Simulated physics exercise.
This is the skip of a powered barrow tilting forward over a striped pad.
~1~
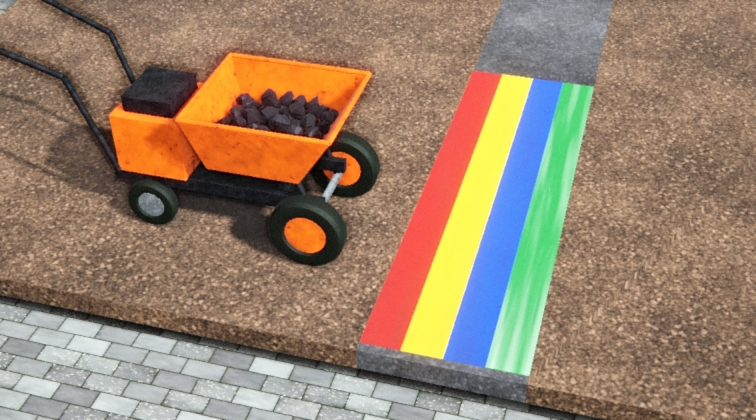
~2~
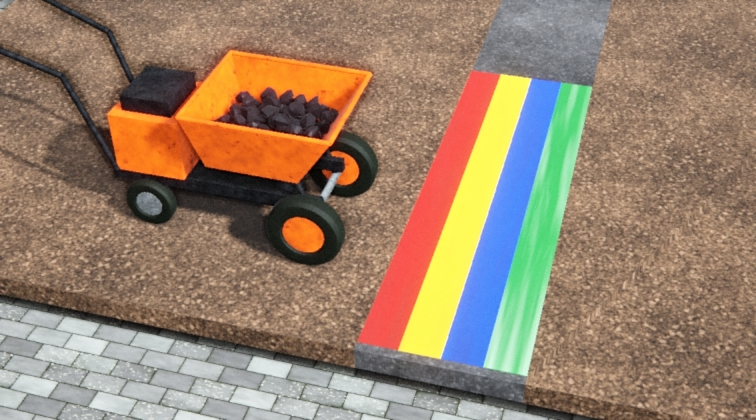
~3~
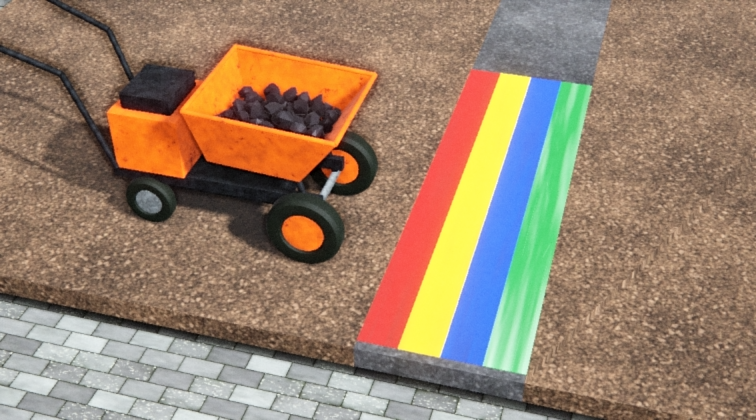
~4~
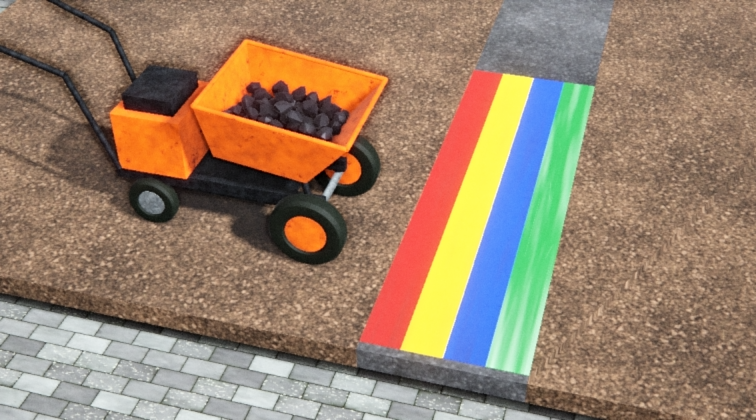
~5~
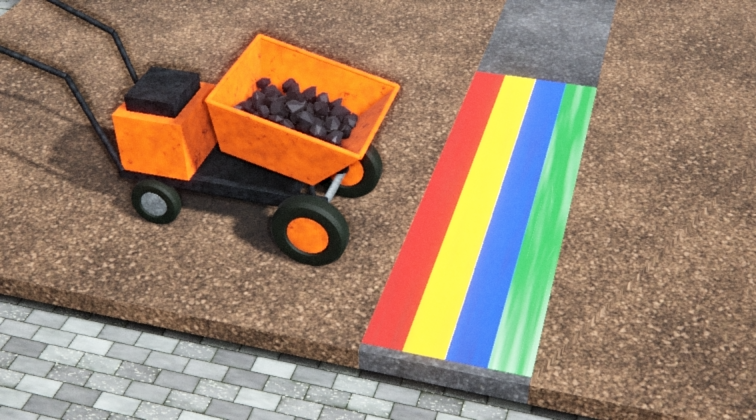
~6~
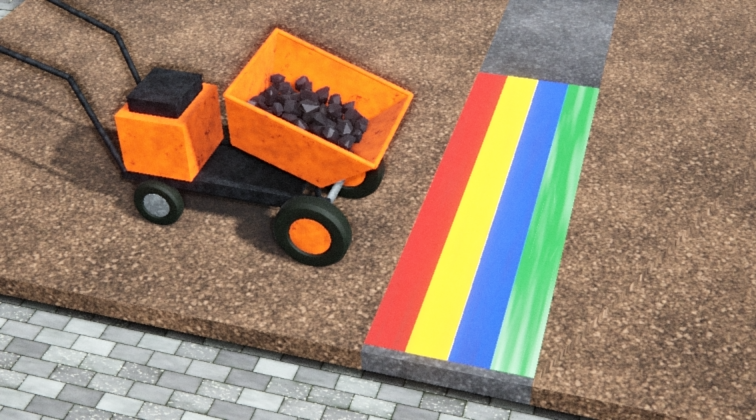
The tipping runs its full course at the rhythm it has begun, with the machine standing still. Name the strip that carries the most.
The heap favours the yellow strip.
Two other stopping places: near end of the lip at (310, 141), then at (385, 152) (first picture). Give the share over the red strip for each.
First some 30, then 0 per cent.
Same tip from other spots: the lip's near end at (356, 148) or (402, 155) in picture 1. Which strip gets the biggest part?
In turn: The blue one; the green one.
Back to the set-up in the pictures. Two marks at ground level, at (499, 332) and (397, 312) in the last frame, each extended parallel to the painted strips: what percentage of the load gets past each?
First some 10, then 90 per cent.
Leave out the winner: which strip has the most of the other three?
It is the blue strip.
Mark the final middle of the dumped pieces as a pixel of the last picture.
Close to (471, 248).
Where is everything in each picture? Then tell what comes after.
The first frame shows lip of the skip (329, 144), level; top of the load (281, 120), lumps of coal; red strip (396, 306); yellow strip (436, 314); blue strip (476, 322); green strip (518, 330).
The second frame shows lip of the skip (329, 144), tipped barely; top of the load (270, 111).
The third frame shows lip of the skip (335, 145), tipped barely; top of the load (274, 108).
The fourth frame shows lip of the skip (346, 150), tipped a little; top of the load (268, 112).
The fifth frame shows lip of the skip (359, 158), tipped a little; top of the load (278, 110).
The sixth frame shows lip of the skip (374, 167), tipped clearly; top of the load (273, 113); red strip (400, 308); yellow strip (440, 315); blue strip (481, 323); green strip (522, 331).
Just after the last frame, skip tipped steeply; every one in the skip.
A moment on, skip tipped right over; the larger part in the skip; about a tenth over the yellow strip; just a few over the blue strip.
Further on, skip tipped right over; about a tenth in the skip; about a tenth over the red strip; roughly half over the yellow strip; roughly a quarter over the blue strip; about a tenth over the green strip; just a few off the paint.
When it is over, skip tipped right over; about a tenth in the skip; about a tenth over the red strip; roughly half over the yellow strip; roughly a quarter over the blue strip; about a tenth over the green strip; just a few off the paint.
